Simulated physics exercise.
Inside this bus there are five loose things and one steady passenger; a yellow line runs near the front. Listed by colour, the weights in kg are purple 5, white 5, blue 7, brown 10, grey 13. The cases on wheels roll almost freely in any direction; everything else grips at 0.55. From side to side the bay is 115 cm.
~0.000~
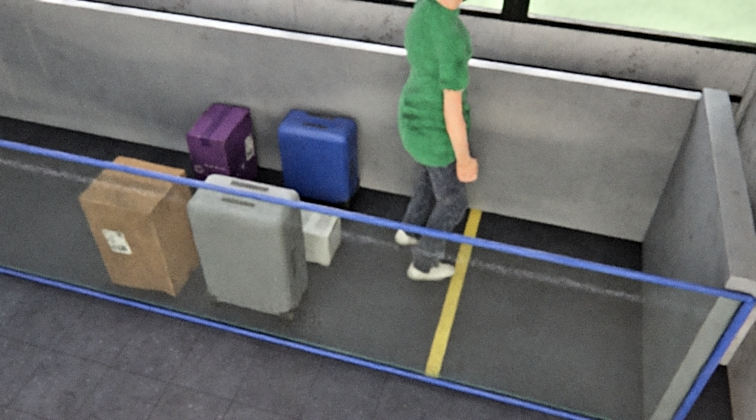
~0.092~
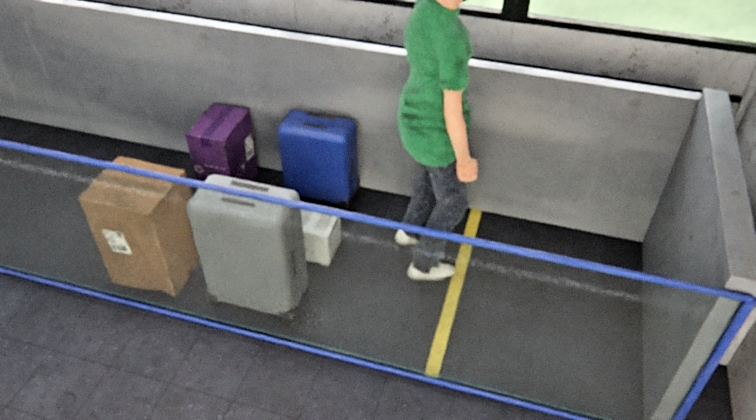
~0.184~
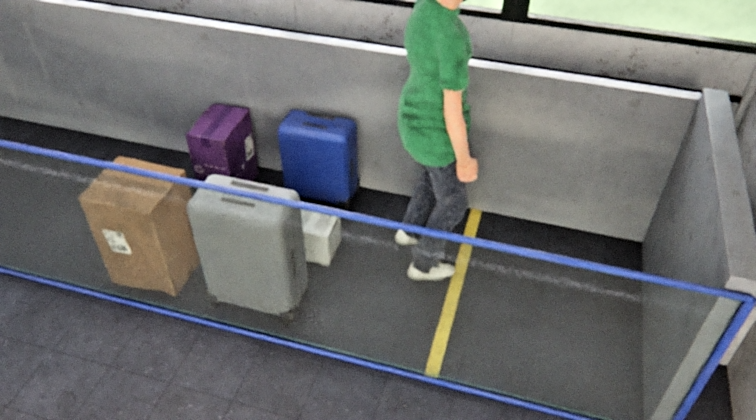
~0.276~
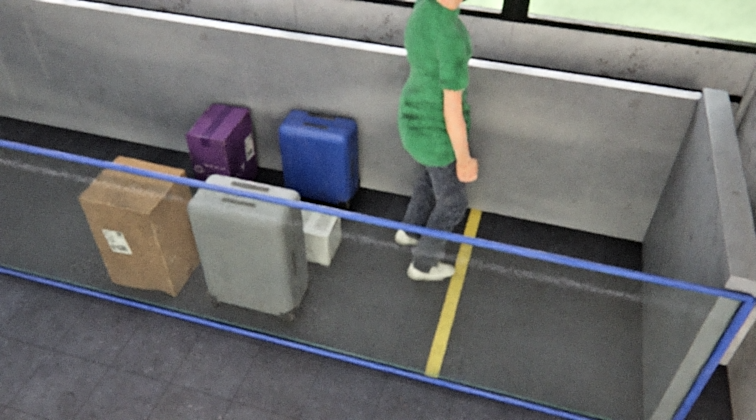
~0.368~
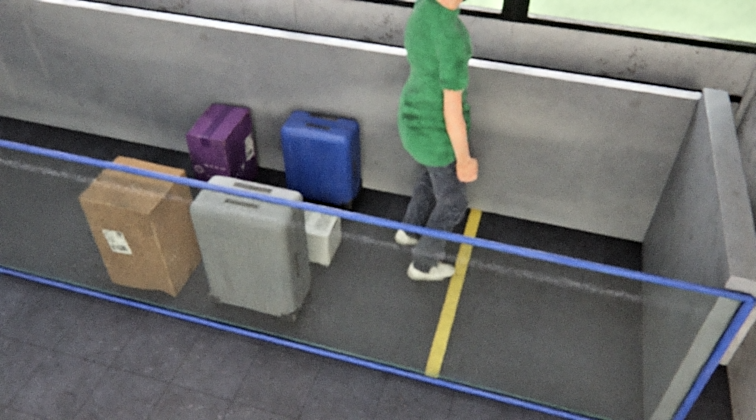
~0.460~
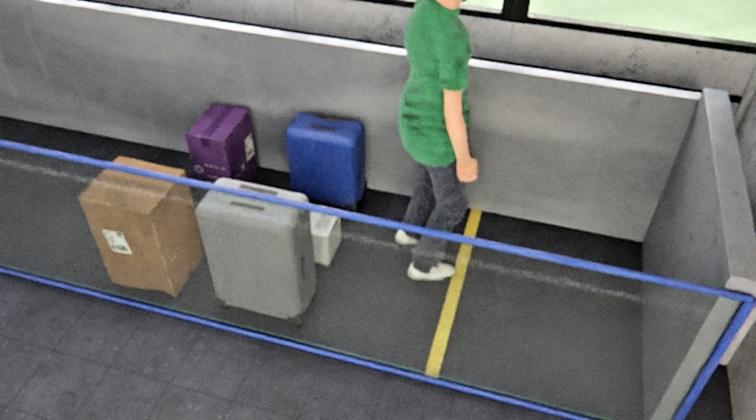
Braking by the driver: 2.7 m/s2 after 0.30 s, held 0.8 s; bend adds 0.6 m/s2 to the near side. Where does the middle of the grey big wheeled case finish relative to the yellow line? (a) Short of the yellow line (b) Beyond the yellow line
b, beyond the yellow line.
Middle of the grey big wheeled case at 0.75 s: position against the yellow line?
It sits around 65 cm short of the mark.
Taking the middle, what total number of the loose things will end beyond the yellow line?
All told, it comes to 1.
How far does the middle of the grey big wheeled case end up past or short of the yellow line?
Close to 65 centimetres past it.
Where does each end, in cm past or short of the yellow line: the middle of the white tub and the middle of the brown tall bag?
Result: White tub = 80 cm short, brown tall bag = 150 cm short.
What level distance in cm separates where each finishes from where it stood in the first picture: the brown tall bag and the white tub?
For the brown tall bag it is 0, for the white tub it is 0.
After 0.75 s the grey big wheeled case is 63 cm short of the yellow line, tilted 0°, near (303, 274) in the last picture's view; the brown tall bag 148 cm short of the yellow line, tilted 0°.
After 1.15 s the grey big wheeled case is 9 cm short of the yellow line, tilted 0°, near (422, 299) in the last picture's view.
After 1.65 s the grey big wheeled case is 67 cm past the yellow line, tilted 0°, near (608, 346) in the last picture's view.
At rest, 1.9 s, purple pack stops short of the yellow line; white tub stops short of the yellow line; blue small wheeled case stops short of the yellow line; brown tall bag stops short of the yellow line; grey big wheeled case crosses the yellow line.
